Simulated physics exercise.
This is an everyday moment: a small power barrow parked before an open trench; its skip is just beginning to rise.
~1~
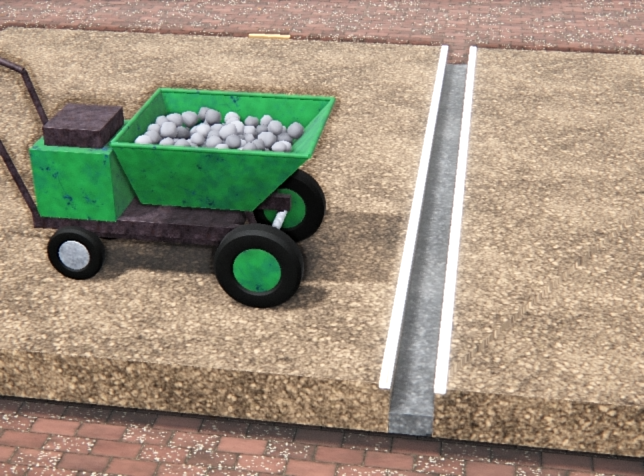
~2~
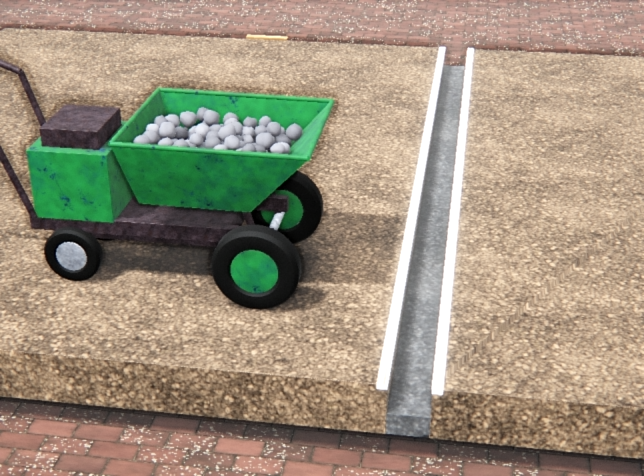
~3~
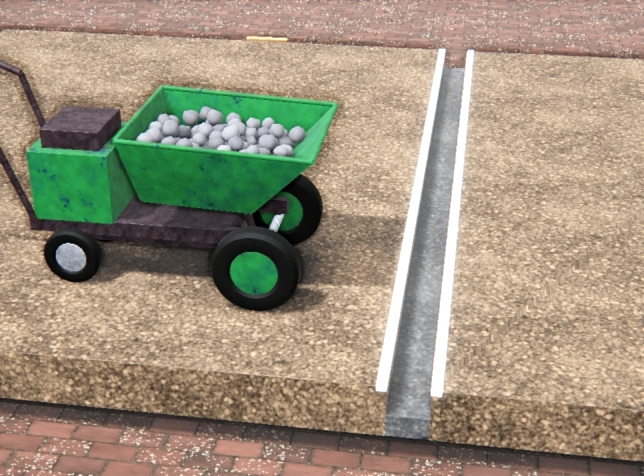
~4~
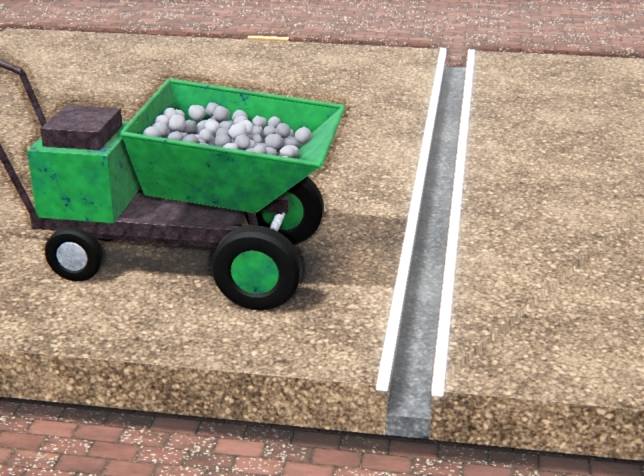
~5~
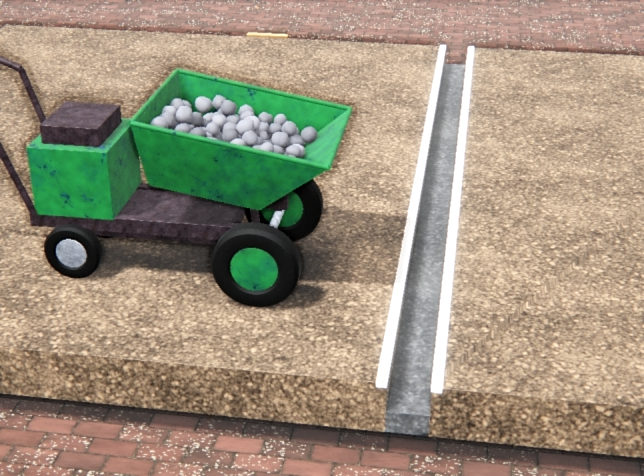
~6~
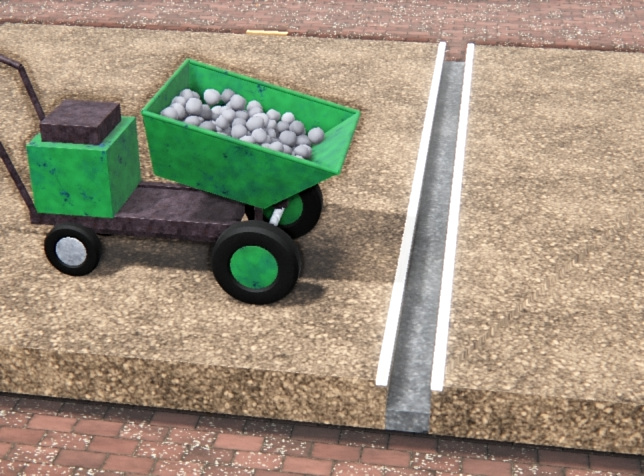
At first, a small green barrow loaded with round grey cobbles stands still on speckled ground, left of a narrow trench edged in white. Then its skip begins to tilt, the rear rising and the front lip shifting slightly right, until it is clearly tipped, with the cobbles still inside.
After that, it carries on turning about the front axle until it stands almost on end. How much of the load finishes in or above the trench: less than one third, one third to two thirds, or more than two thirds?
One third to two thirds.
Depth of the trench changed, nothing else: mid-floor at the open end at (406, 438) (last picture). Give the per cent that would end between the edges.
Something close to 70 per cent.
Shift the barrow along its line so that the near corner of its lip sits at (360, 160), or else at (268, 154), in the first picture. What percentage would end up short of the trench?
Some 0 % then some 30 %.
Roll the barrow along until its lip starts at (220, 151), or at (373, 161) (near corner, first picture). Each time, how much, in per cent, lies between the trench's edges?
First some 20, then 0 per cent.
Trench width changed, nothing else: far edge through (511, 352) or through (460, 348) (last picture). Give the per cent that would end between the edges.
In order: 100 per cent, then 70 per cent.
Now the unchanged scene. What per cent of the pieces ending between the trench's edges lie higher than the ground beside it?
35 in a hundred.
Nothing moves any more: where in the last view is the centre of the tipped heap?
Centre at rest, last view: Approx. (434, 277).
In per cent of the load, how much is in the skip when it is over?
It works out to some 15 percent.
Just after the last frame, skip tipped steeply; every one in the skip.
A moment on, skip tipped right over; the larger part in the skip; just a few short of the trench; roughly a quarter in or heaped over the trench; just a few beyond it; just a few falling.
Further on, skip tipped right over; roughly a quarter in the skip; just a few short of the trench; roughly half in or heaped over the trench; roughly a quarter beyond it.
When it is over, skip tipped right over; roughly a quarter in the skip; just a few short of the trench; roughly half in or heaped over the trench; roughly a quarter beyond it.
